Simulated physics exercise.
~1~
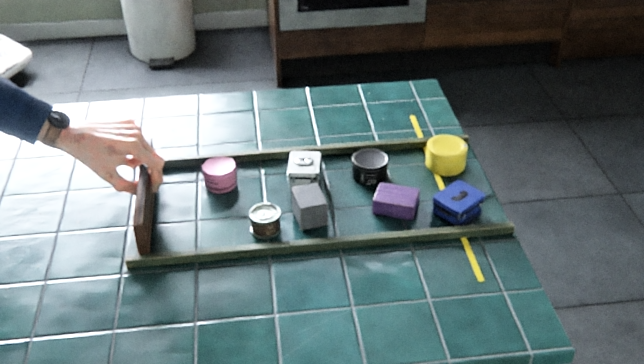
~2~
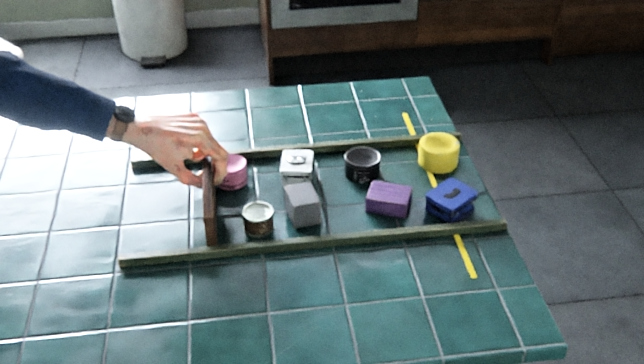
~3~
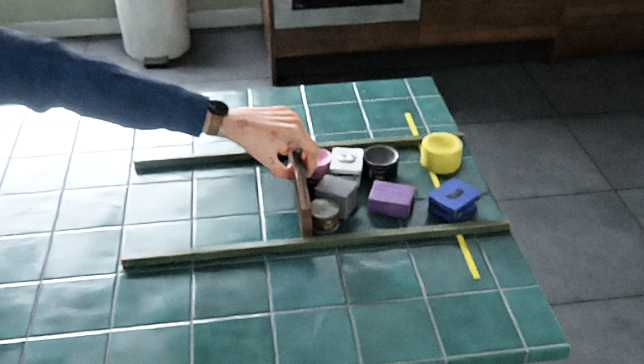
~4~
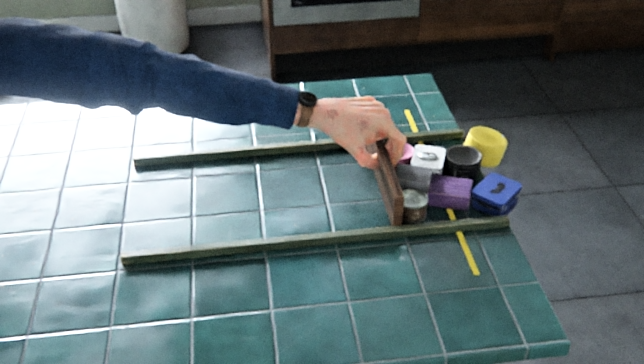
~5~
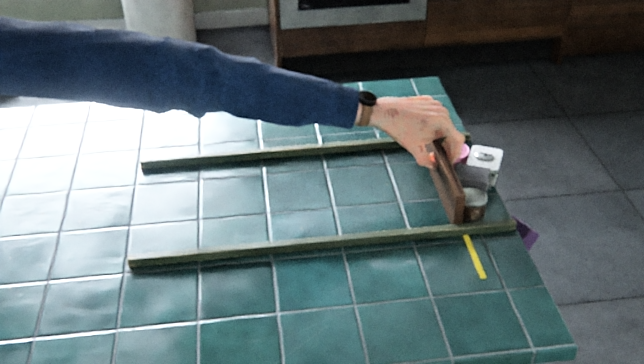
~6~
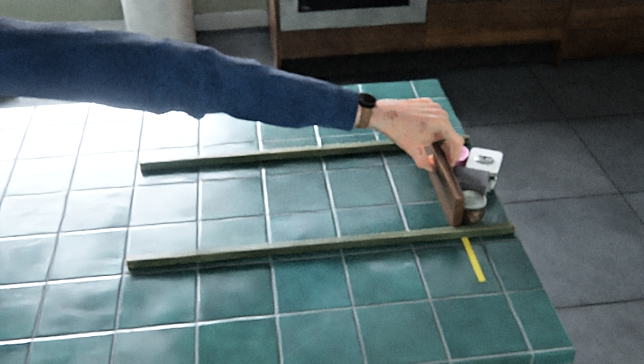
On a green tiled tabletop, a hand slid an upright wooden board rightward between two rails, bunching up small boxes and tubs until the yellow, black, blue and purple ones went over the edge, while a few others stayed crowded against the board.
